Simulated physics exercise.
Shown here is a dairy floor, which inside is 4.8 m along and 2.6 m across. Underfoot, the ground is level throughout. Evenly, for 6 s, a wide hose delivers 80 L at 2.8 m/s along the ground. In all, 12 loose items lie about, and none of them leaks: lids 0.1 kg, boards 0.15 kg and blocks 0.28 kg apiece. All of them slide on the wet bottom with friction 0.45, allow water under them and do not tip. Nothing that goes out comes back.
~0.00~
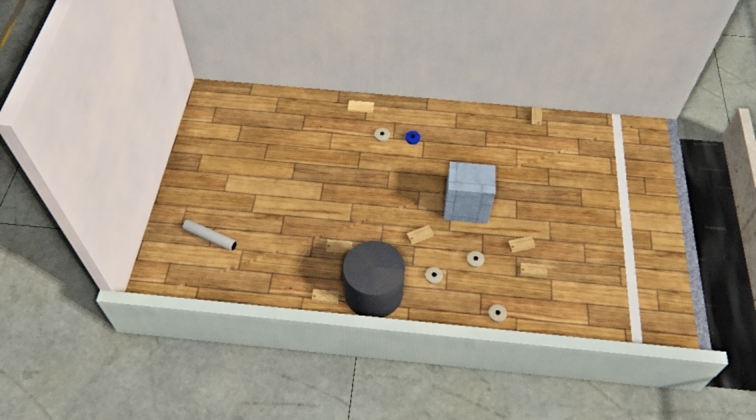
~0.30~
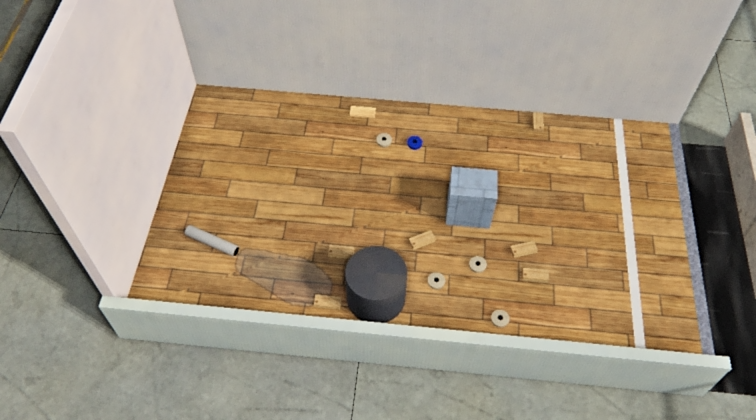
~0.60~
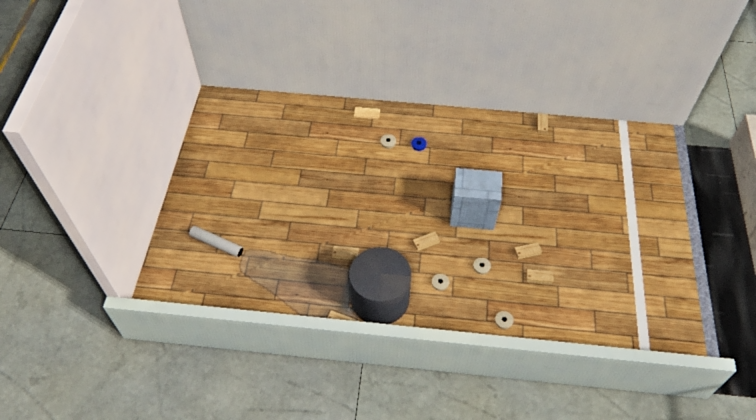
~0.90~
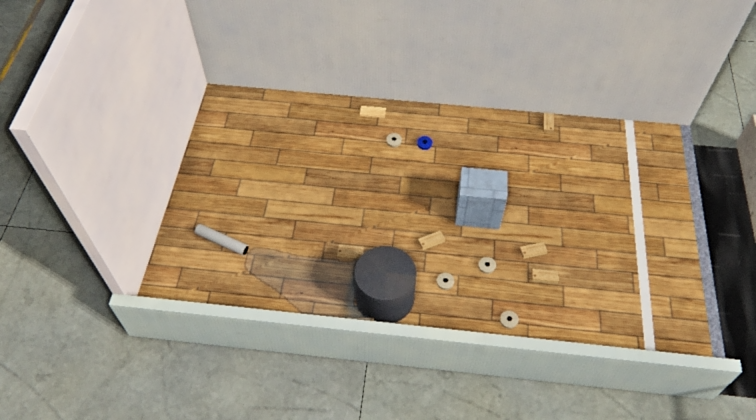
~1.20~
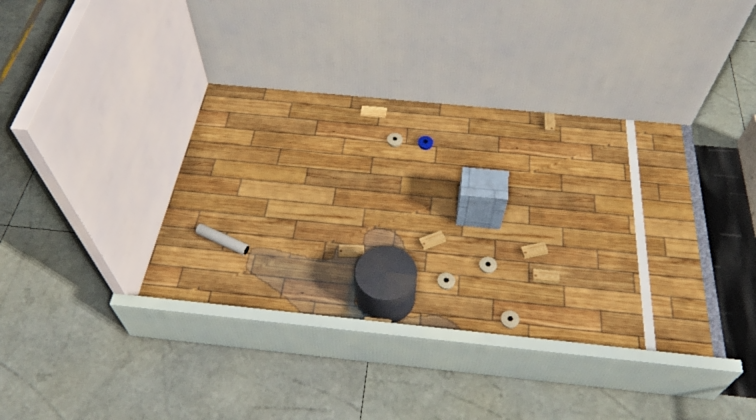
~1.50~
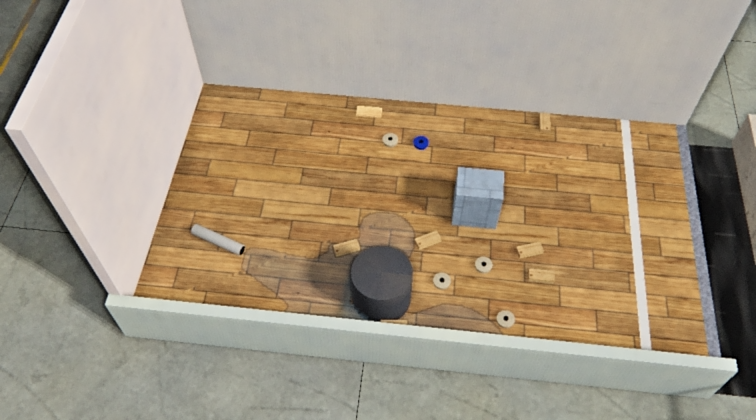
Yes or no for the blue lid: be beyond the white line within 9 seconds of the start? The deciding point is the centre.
Looks like the blue lid stops before it.
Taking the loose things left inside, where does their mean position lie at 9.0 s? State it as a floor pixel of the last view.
(466, 205).
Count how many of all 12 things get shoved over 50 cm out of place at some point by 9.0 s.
That makes 4.
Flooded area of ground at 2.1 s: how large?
Near 1.5 m2 in all.
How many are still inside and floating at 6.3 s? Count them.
By my count, 3.
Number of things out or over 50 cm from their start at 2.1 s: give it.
That would be 1.
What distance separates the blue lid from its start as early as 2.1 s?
Displacement near 0 cm.
After 2.1 s the blue lid is near (421, 142), 0.0 m from its start, aground; 0 of 12 are over the mark; 0 afloat.
After 4.0 s the blue lid is near (422, 140), 0.0 m from its start, aground; 0 of 12 are over the mark; 2 afloat.
After 6.3 s the blue lid is near (439, 110), 0.5 m from its start, afloat; 1 of 12 are over the mark; 3 afloat.
After 9.0 s the blue lid is near (478, 111), 0.7 m from its start, afloat; 1 of 12 are over the mark; 4 afloat.
